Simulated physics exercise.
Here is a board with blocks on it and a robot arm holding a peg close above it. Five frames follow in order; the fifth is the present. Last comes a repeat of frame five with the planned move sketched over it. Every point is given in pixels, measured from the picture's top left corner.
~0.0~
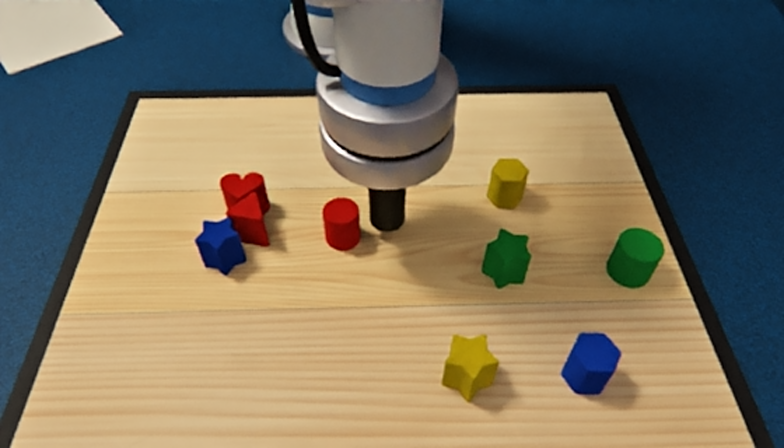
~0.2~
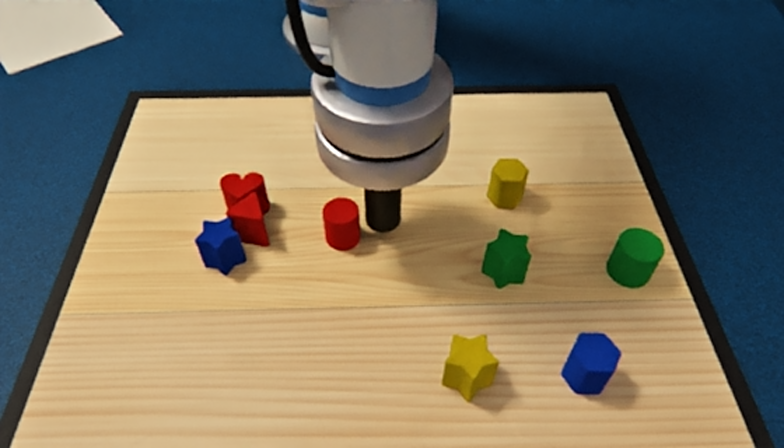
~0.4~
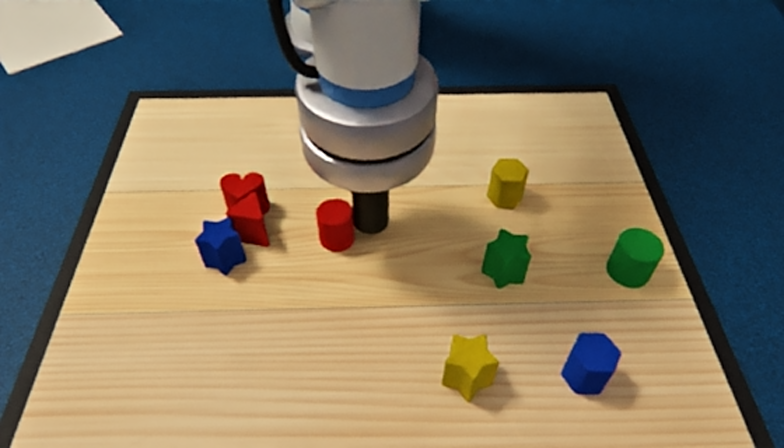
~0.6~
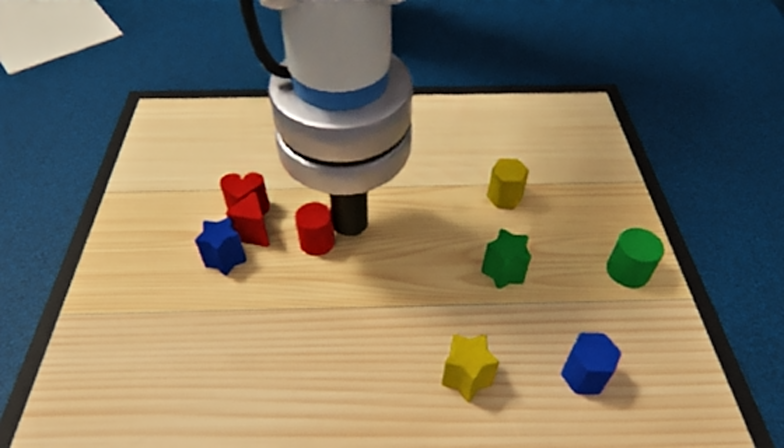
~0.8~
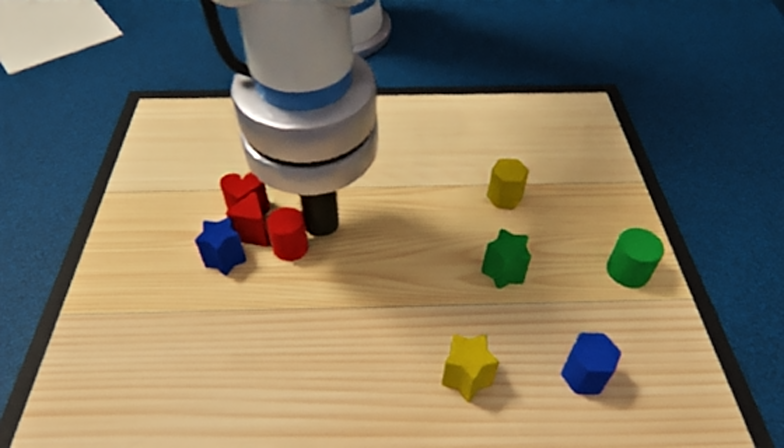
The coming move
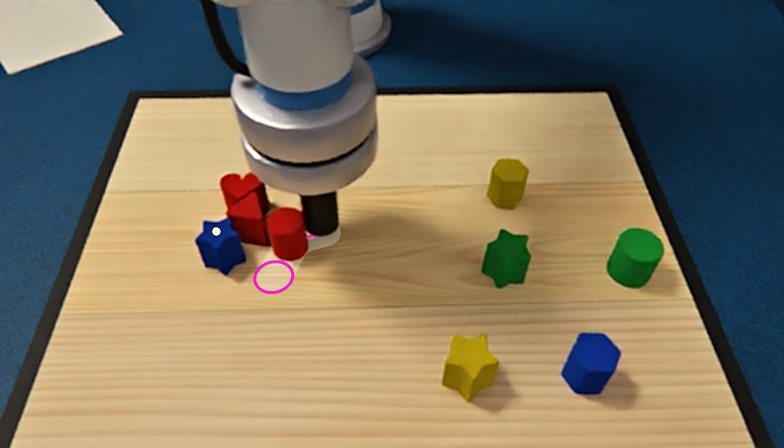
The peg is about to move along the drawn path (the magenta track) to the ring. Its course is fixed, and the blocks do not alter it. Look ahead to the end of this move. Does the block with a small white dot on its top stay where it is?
The answer is no.
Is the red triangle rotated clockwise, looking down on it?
Yes, that is what happens.
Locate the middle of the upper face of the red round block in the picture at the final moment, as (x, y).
The centre of its top face lies at (227, 257).
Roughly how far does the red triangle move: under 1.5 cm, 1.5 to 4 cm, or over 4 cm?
It shifts by less than 1.5 cm.
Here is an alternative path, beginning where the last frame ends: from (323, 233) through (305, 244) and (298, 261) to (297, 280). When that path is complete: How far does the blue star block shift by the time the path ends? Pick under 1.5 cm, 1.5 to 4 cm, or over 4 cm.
Final distance: Less than 1.5 cm.
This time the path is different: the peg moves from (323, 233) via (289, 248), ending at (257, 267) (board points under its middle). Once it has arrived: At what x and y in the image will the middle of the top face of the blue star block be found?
Just about (190, 238).
The drawn path runs from (323, 233) over (300, 241) and (285, 257) to (274, 277); the dot is on the blue star block.
The first path, step by step. Halfway along, peg (288, 239); blue star block (209, 233); red triangle (240, 209), turned 50° clockwise; red round block (249, 237).
At the end, peg (271, 267); blue star block (201, 235), turned 40° clockwise; red heart block not moved; red triangle (240, 209), turned 50° clockwise; red round block (227, 257).
